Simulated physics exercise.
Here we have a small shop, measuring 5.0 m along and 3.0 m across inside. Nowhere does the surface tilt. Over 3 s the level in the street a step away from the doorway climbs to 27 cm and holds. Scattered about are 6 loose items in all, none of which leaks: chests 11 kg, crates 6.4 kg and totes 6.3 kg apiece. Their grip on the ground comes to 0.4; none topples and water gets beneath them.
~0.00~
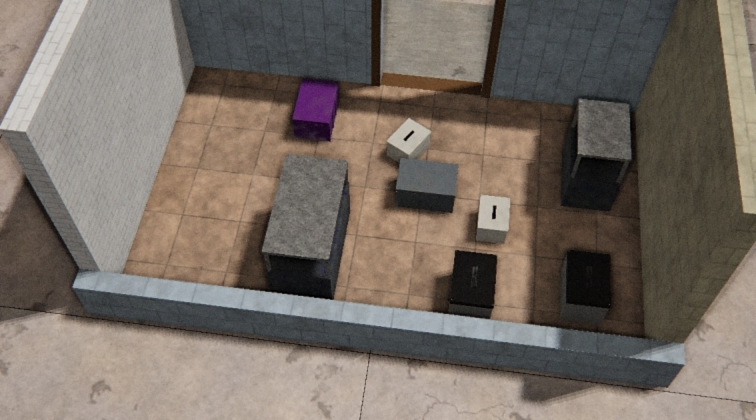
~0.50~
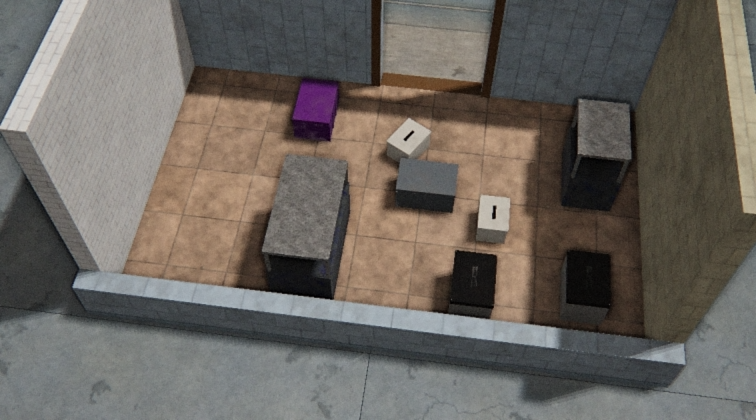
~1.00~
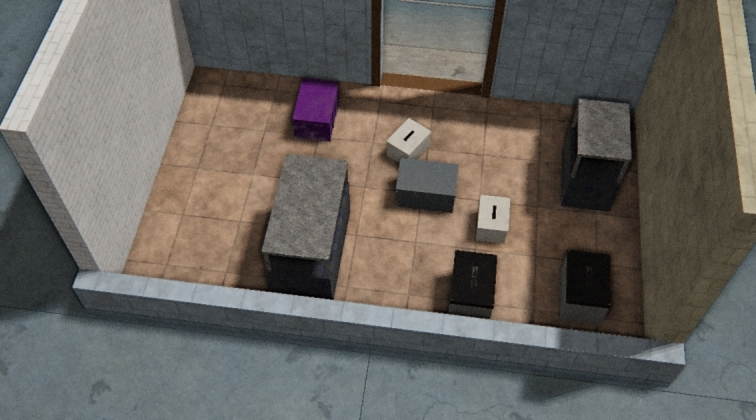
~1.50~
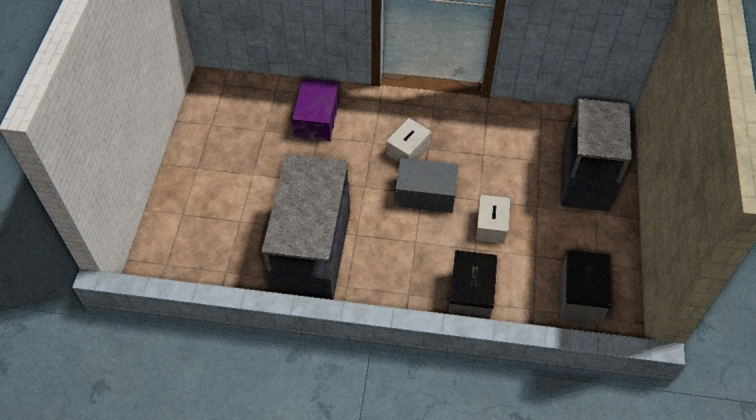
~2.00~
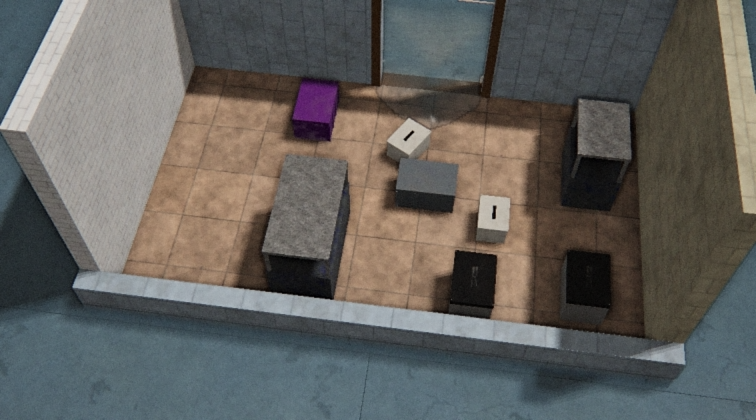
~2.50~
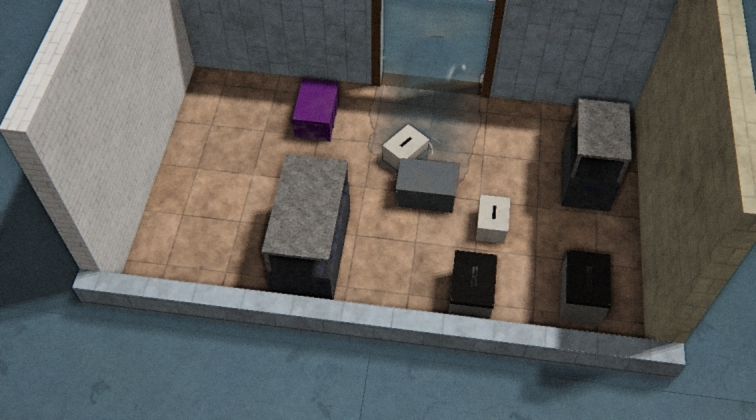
Water spreads in through the doorway and slightly shifts the white box nearest it.
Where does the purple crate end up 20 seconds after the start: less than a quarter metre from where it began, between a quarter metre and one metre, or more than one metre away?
Looks like it will shift a fair bit.
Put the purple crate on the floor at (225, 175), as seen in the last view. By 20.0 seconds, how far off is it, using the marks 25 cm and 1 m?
Looks like it is swept a long way.
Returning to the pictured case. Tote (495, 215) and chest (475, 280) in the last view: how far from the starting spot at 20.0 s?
They sit 50 cm and 100 cm away, in the order given.
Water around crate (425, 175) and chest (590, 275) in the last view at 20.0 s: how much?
About 21 and 25 cm.
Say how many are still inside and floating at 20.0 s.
By my count, 6.
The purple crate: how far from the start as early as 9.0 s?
Roughly 10 centimetres by that point.
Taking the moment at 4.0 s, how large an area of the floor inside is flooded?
Wet area: Approx. 8.0 m2.
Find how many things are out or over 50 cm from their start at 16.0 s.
4 in all.
After 4.0 s the purple crate is near (312, 100), 0.0 m from its start, aground; 0 afloat.
After 9.0 s the purple crate is near (302, 102), 0.1 m from its start, afloat; 6 afloat.
After 16.0 s the purple crate is near (289, 111), 0.4 m from its start, afloat; 6 afloat.
After 20.0 s the purple crate is near (284, 107), 0.4 m from its start, afloat; 6 afloat.
